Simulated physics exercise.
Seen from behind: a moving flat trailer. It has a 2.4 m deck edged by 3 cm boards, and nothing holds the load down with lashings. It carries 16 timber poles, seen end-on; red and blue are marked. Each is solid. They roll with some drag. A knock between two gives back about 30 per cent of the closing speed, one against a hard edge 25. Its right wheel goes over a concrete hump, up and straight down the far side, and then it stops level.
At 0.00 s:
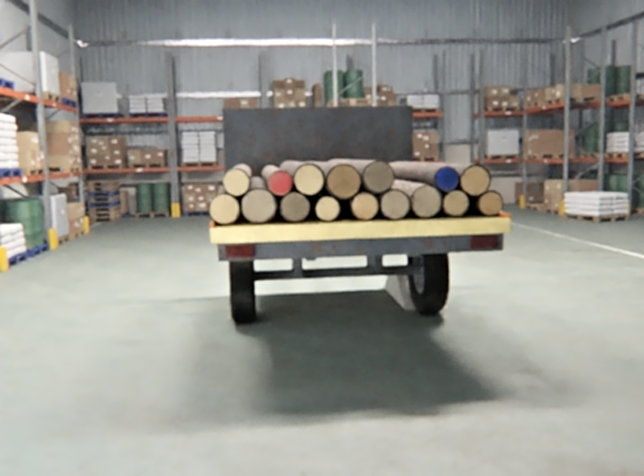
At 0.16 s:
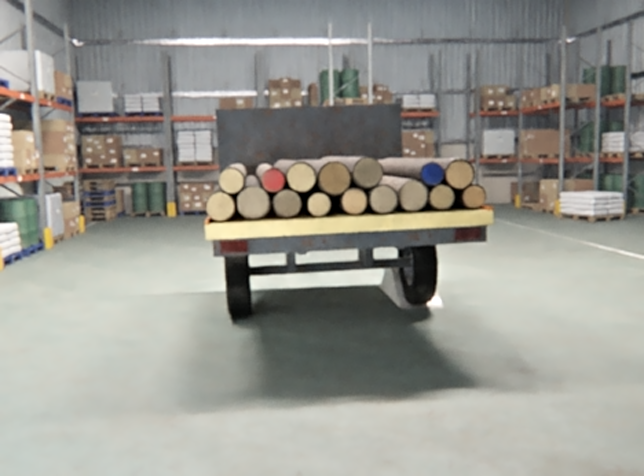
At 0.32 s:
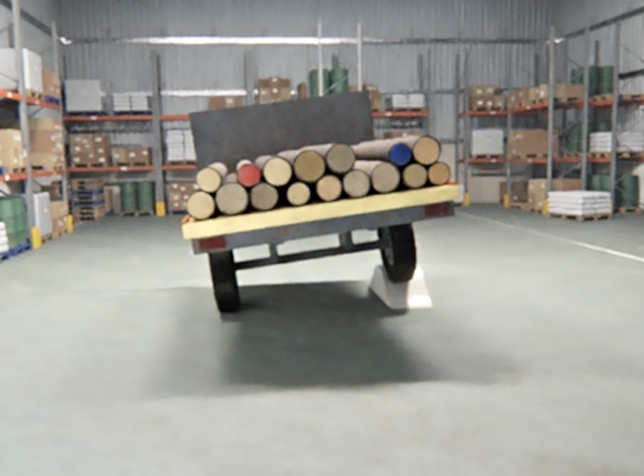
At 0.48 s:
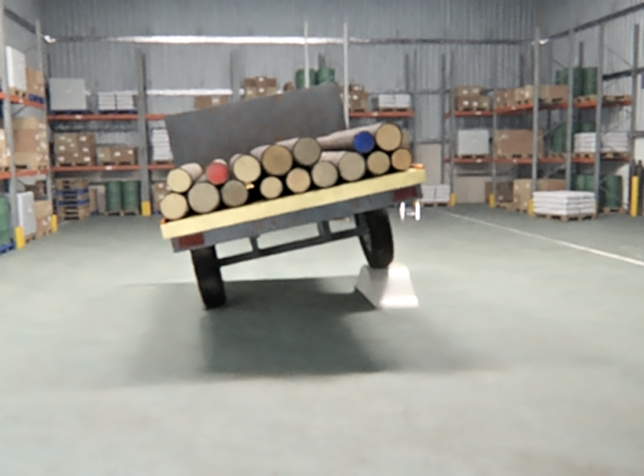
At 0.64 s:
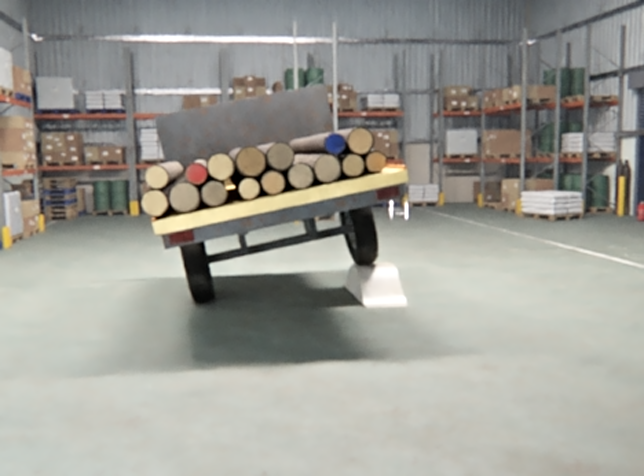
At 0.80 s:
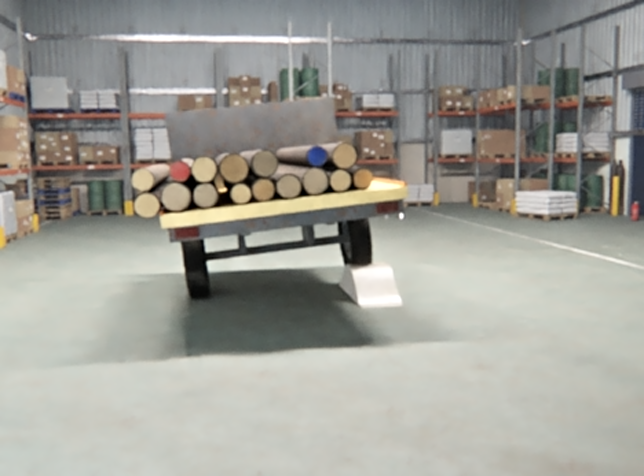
In a warehouse, a flat trailer of logs tilts left over a hump, then levels slightly.
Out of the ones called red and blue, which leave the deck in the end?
In the end: Red does, blue doesn't.
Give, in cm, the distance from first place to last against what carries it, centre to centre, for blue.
Blue: 70.
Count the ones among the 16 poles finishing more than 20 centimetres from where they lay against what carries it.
Counted: 16.
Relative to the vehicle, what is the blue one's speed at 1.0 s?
I'd put it near 0.9 m/s.
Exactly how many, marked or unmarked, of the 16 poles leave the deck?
Tally at the end: 5.
Then, 1.0 s in, red is dropping off the left side; blue is up on others, 110 cm from the right edge, rolling left; 3 of 16 are off.
Then, 1.1 s in, red is dropping off the left side; blue is up on others, 120 cm from the left edge, rolling left; 3 of 16 are off.
Then, 1.2 s in, red is dropping off the left side; blue is up on others, 115 cm from the left edge, rolling left; 4 of 16 are off.
Then, 1.3 s in, red is dropping off the left side; blue is up on others, 115 cm from the left edge, rolling left; 4 of 16 are off.
In the end (3.7 s), red is on the ground to the left; blue is up on others, 120 cm from the left edge; 5 of 16 are off.
